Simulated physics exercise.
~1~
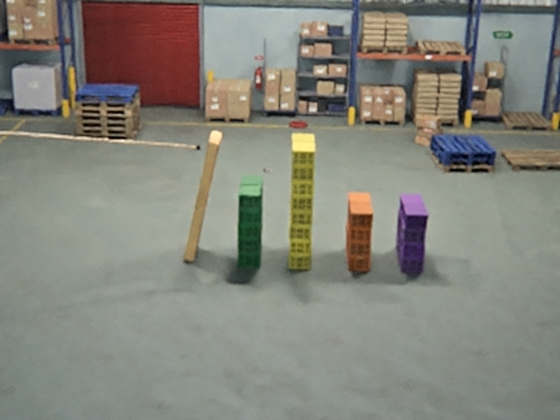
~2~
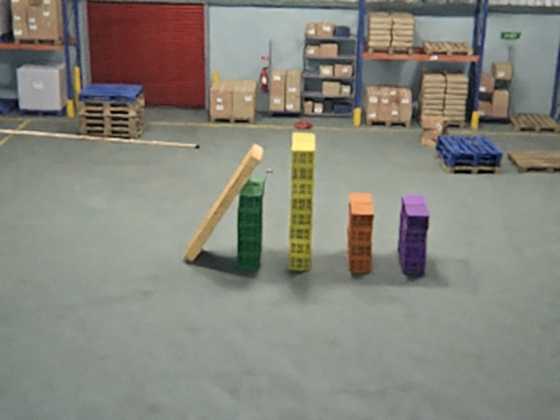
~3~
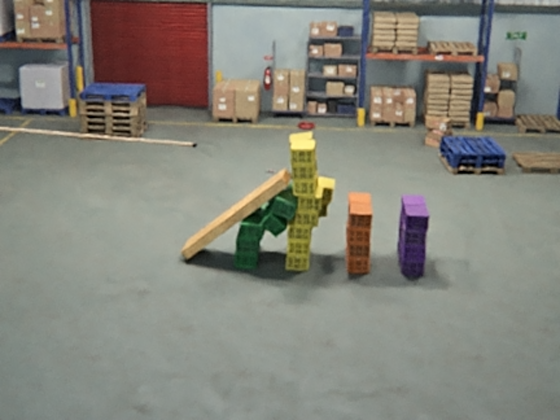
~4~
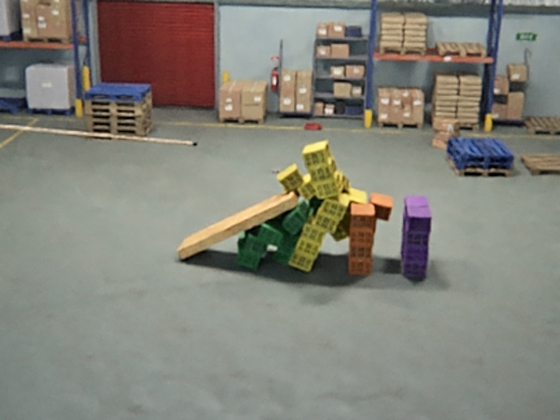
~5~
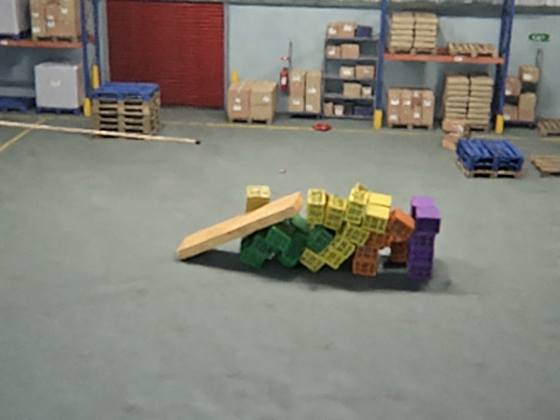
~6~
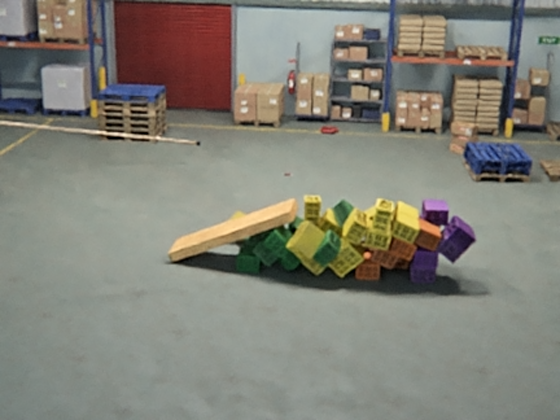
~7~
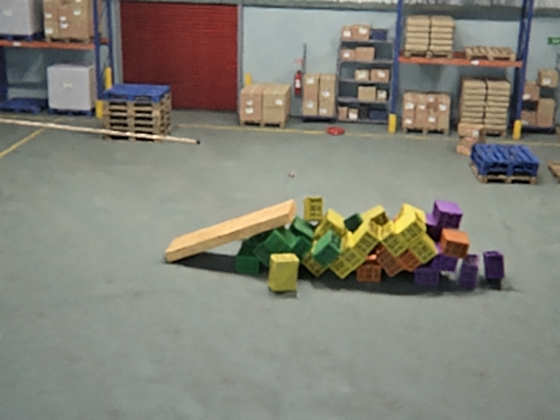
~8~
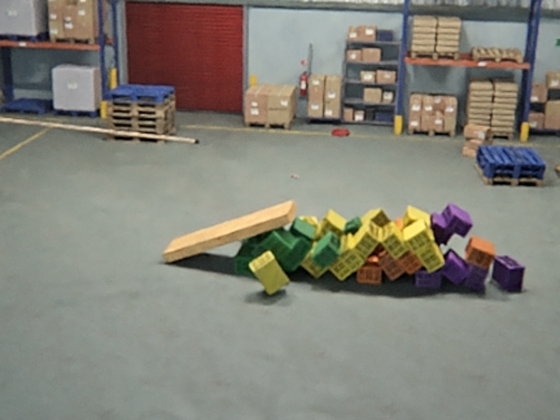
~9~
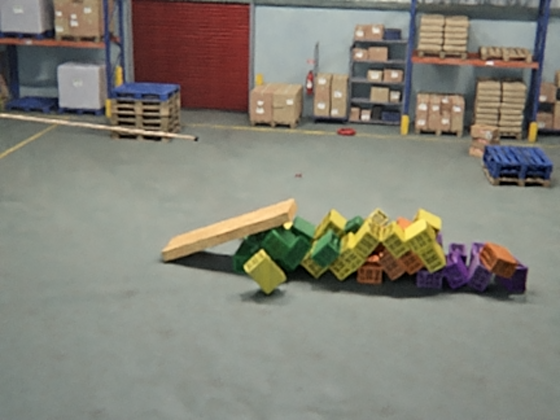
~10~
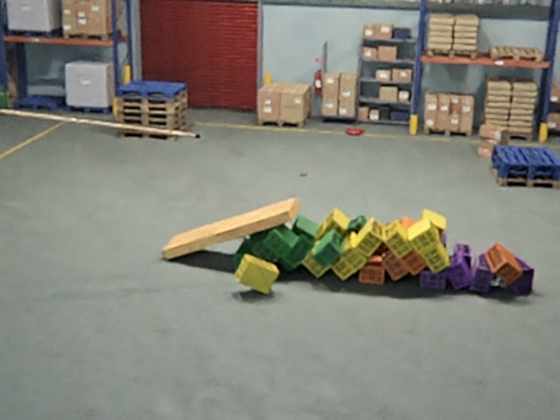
Wooden board tipping right into stacks of green, yellow, orange and purple crates, toppling all four into a jumbled heap.
